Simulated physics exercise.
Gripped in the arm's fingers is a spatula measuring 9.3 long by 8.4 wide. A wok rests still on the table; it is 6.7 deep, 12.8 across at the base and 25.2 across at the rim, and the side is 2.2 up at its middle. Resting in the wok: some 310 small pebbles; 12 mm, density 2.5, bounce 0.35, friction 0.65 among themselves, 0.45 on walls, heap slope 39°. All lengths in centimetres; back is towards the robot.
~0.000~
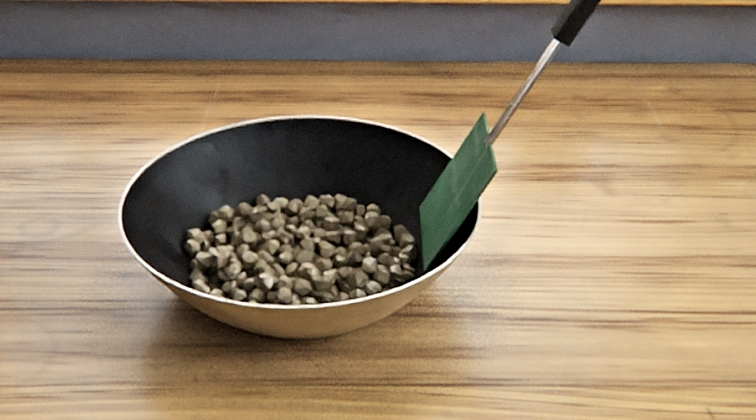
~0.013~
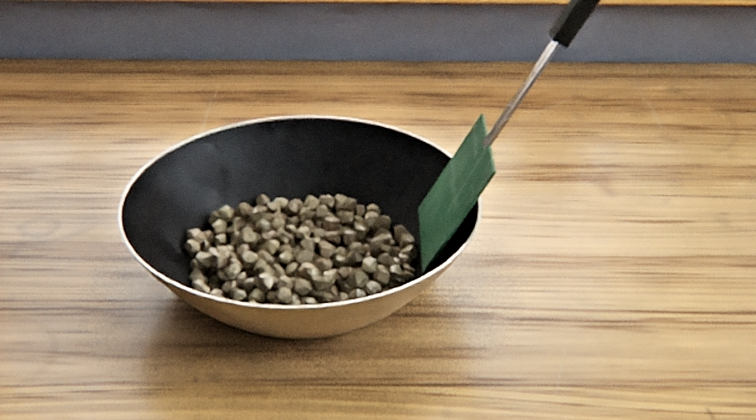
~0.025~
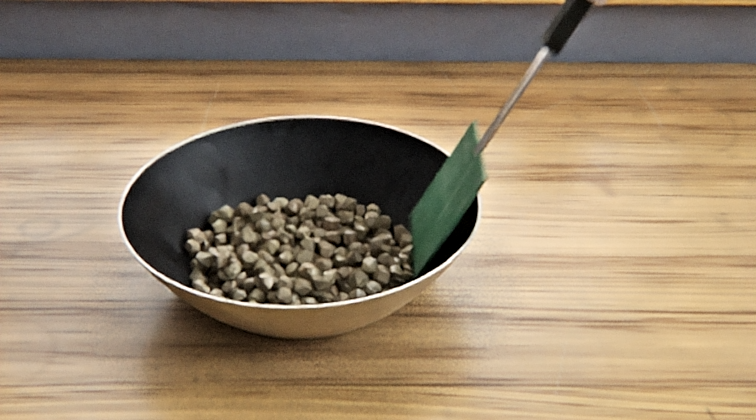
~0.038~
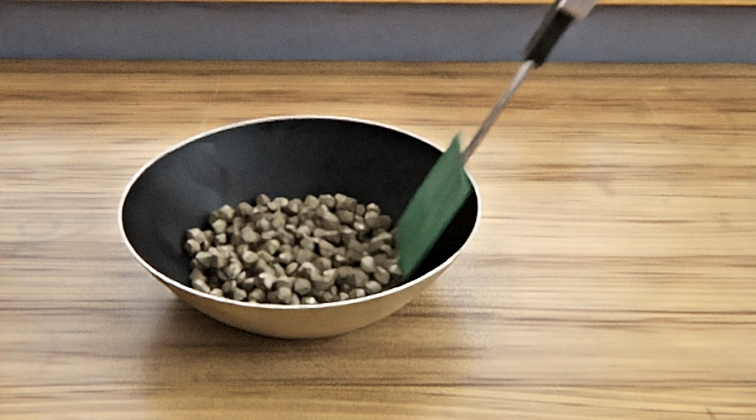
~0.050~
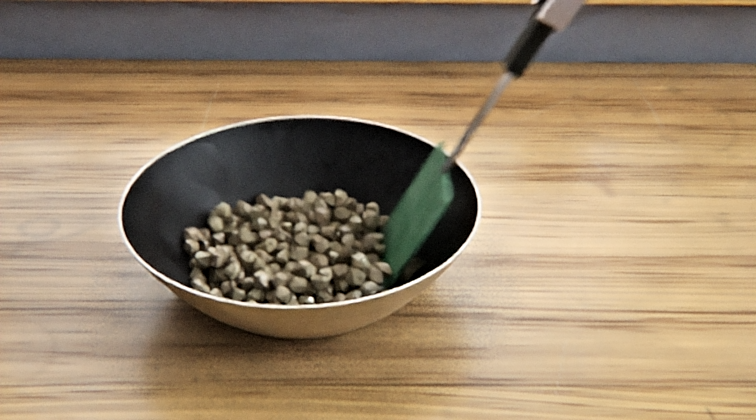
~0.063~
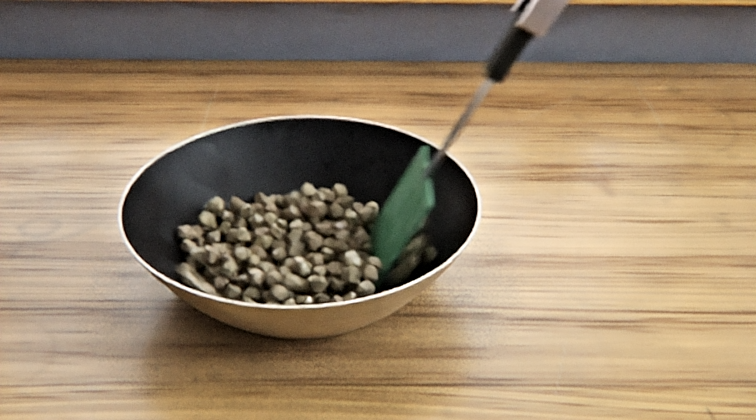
A black-lined wok with a pale rim and tan outside sits on a striped wooden tabletop, seen from slightly above by a still camera, with a grey-blue band behind. Small brown-grey pebbles are heaped inside, and a green spatula with a metal shaft and black handle slants in from the upper right. The spatula barely moves at first, then slides left and slightly down into the heap, shifting the nearby pebbles.
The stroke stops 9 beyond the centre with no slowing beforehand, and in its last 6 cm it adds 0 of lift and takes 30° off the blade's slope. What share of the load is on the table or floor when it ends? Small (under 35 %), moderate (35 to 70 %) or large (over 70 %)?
Moderate.
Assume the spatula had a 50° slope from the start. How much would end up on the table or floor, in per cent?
In that case around 40 per cent.
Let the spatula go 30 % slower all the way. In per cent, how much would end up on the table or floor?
Estimated result: Some 25 %.
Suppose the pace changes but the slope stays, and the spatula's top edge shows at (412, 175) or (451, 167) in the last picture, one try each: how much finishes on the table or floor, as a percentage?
About 55 and 25 percent.
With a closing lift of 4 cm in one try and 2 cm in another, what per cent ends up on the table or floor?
First try around 55 percent, second try around 60 percent.
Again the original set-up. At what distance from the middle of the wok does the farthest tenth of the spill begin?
That's near 35 cm.
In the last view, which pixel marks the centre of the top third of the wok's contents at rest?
About (182, 229).
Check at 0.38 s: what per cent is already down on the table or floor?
10 %.
After 0.11 s, sloping 62°, highest piece 12 above the table; 310 in the wok, 4 on the blade or in flight.
After 0.16 s, sloping 53°, highest piece 20 above the table; 304 in the wok, 10 on the blade or in flight.
After 0.38 s, sloping 32°, highest piece 24 above the table; 166 in the wok, 29 on the table or floor, 119 on the blade or in flight.
After 1.43 s, sloping 32°, highest piece 6 above the table; 164 in the wok, 150 on the table or floor.
At rest, 164 in the wok, 150 on the table or floor. That is 48 % on the table or floor.
